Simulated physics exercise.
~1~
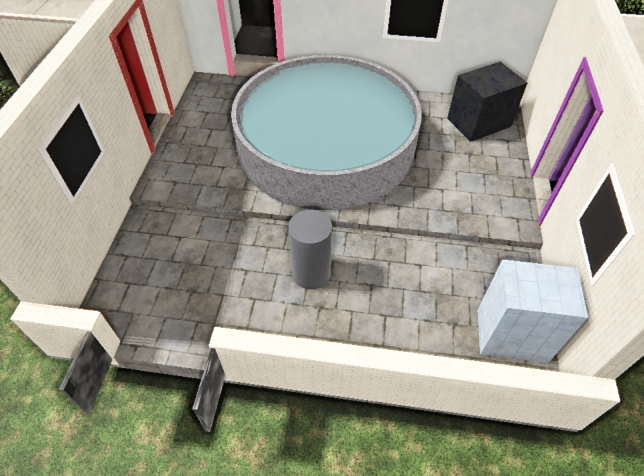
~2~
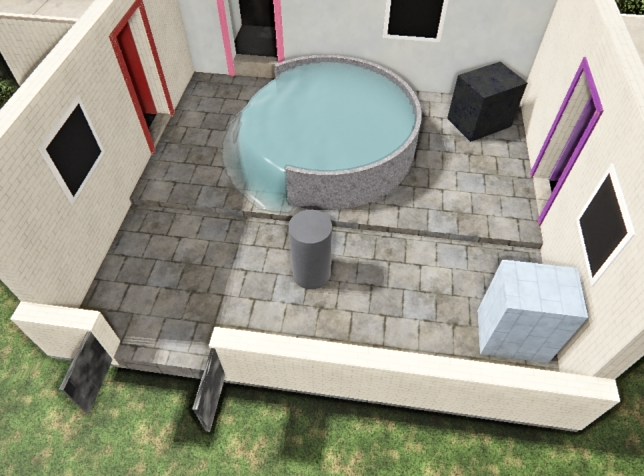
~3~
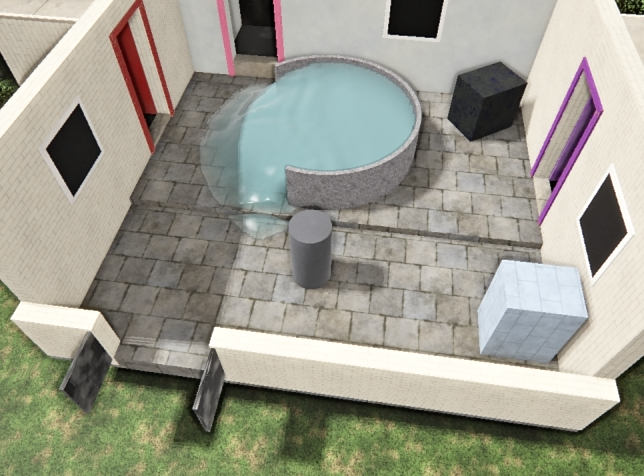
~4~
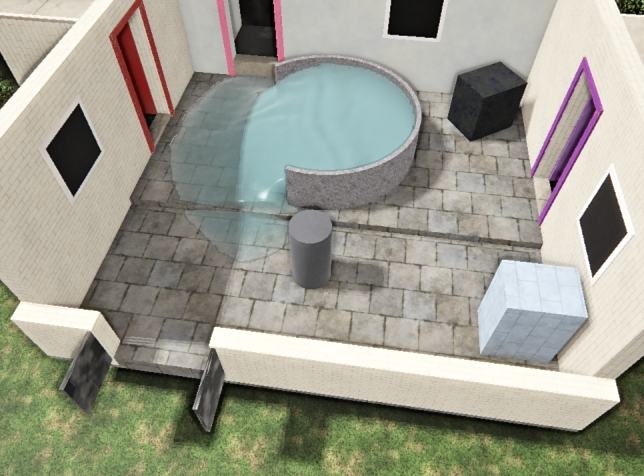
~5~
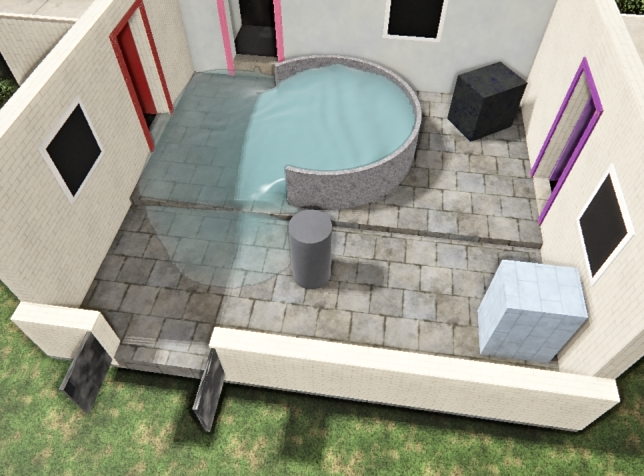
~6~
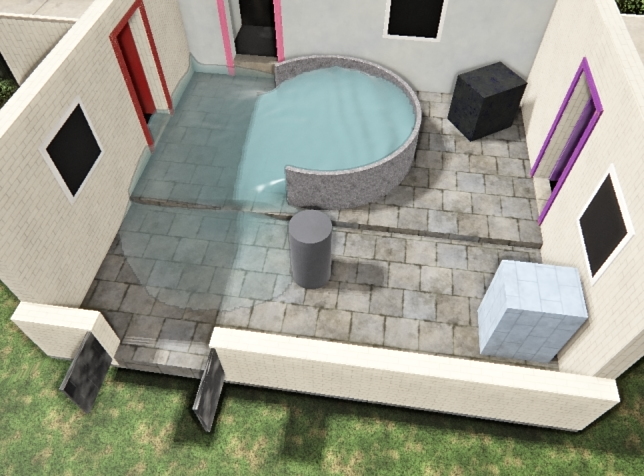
A walled, stone-paved yard on two levels is seen from high above, with grass along the near side. A round grey tank of blue water stands at the back, with a grey cylinder before it, a black block and a pale blue box on the right, and red, pink and purple doorways around. The tank's left side opens and water pours out, spreading leftward and then over the lower paving, while the camera stays still.
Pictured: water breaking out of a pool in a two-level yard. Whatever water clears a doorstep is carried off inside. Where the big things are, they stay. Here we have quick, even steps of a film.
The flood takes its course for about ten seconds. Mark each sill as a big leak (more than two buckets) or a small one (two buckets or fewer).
Pink door: Small; purple door: Small; red door: Big.
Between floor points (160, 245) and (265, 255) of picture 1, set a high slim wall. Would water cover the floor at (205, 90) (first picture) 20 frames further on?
Submerged.
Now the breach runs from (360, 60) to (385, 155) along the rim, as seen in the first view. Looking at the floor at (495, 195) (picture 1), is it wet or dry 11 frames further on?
Answer: Soaked.
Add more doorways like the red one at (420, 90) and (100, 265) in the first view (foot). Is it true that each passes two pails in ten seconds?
First falls short, then tops the limit.
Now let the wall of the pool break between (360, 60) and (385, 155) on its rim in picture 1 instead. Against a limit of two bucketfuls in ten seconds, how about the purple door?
I reckon purple door overshoots.
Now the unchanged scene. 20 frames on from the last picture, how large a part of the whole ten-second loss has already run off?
Close to 50 per cent.
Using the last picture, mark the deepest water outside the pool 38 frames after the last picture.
My best guess is roughly (485, 389).
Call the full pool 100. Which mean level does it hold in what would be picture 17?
By my count, 38 per cent.
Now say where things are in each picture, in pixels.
Still water in the round tank at (326, 112), in the first picture.
Water pours out at (240, 139) and has run to a hidden place, in the second picture.
The front is at a hidden place, out from the gap at (241, 142), in the third picture.
The front is at (242, 77), out from the gap at (241, 144), in the fourth picture.
Water pours out at (241, 145) and has run to (231, 282), in the fifth picture.
Water pours out at (241, 145) and has run to (184, 302), in the sixth picture.
A moment on, water covers 45 % of the floor; the pink door wet at the sill, nothing in, the purple door not reached, the red door far over two buckets in.
Next, water covers 40 % of the floor; the pink door wet at the sill, nothing in, the purple door not reached, the red door far over two buckets in.
Then, water covers 60 % of the floor; the pink door wet at the sill, nothing in, the purple door not reached, the red door far over two buckets in.
Later, water covers 85 % of the floor; the pink door wet at the sill, nothing in, the purple door wet at the sill, nothing in, the red door far over two buckets in.
In the end, water covers 90 % of the floor; the pink door wet at the sill, nothing in, the purple door wet at the sill, nothing in, the red door far over two buckets in.
